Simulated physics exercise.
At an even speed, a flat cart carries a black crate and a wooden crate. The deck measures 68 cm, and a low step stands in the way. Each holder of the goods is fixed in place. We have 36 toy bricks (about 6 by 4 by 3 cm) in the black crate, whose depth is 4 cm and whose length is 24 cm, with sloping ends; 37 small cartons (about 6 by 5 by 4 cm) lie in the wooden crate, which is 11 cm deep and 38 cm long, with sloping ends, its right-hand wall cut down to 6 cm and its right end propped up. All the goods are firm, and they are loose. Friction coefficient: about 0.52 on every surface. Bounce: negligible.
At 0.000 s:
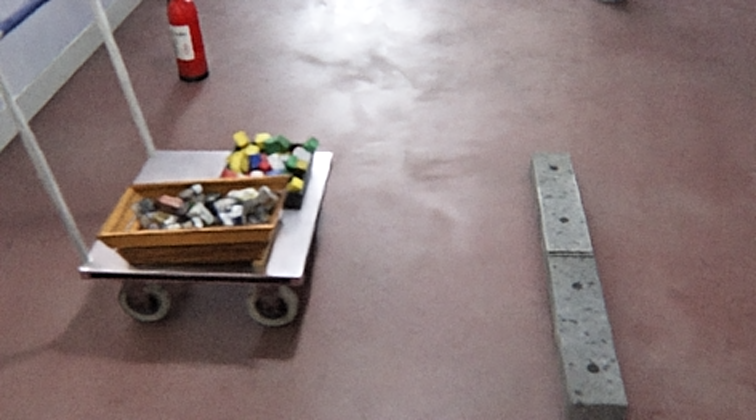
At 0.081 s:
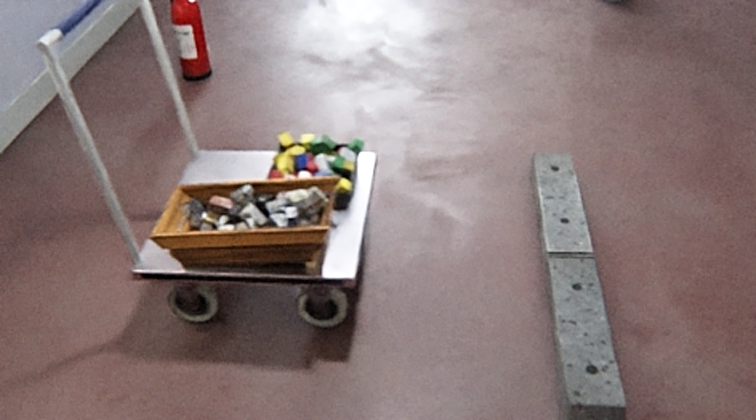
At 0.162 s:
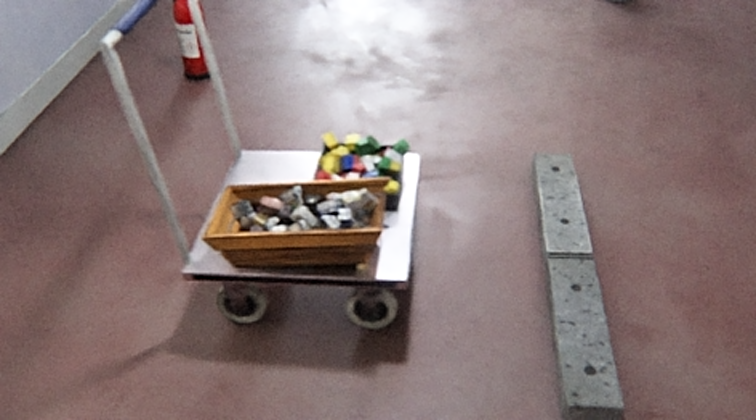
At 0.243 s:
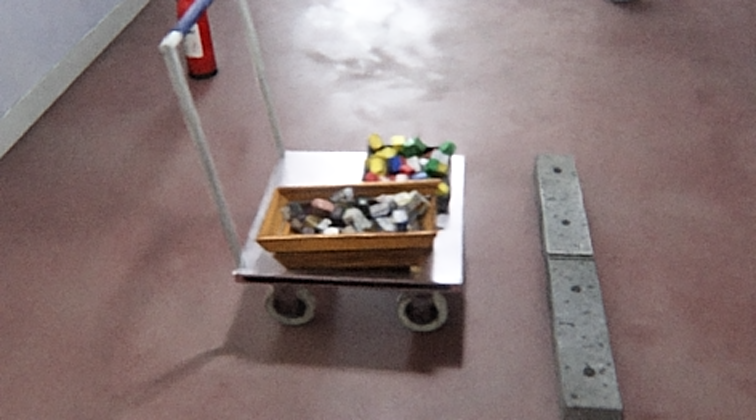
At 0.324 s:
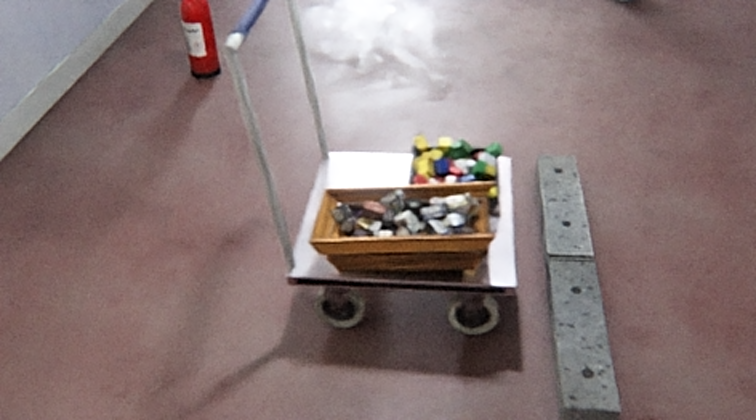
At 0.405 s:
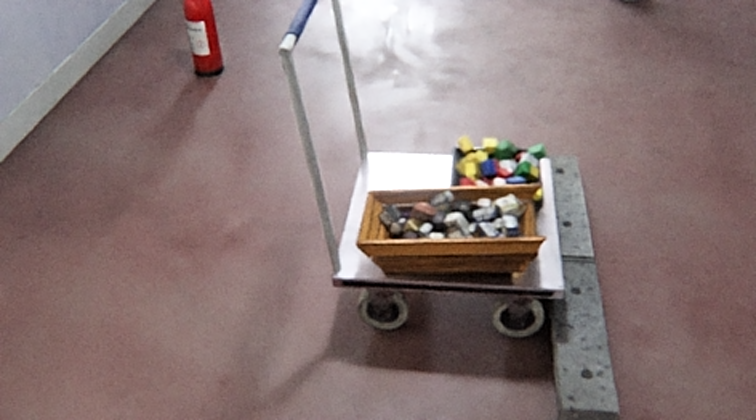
On a reddish indoor floor, a flat cart carrying small blocks in a black crate and a wooden crate rolling right towards a low grey step.
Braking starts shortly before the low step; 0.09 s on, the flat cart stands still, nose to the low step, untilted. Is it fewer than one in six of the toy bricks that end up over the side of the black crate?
No, more than one in six do.
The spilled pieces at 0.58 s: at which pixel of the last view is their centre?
Estimated centre: About (561, 183).
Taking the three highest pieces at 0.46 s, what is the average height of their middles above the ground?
Mean height: Some 40 cm.
After 0.46 s, the black crate is down by 1 of 36 and the wooden crate has all 37.
After 0.58 s, the black crate is down by 8 of 36 and the wooden crate is down by 2 of 37.
After 0.81 s, the black crate is down by 10 of 36 and the wooden crate is down by 3 of 37.
Final count (at 1.32 s), the black crate is down by 11 of 36 and the wooden crate is down by 3 of 37. Asked share, 11 of 36, 31 per cent.
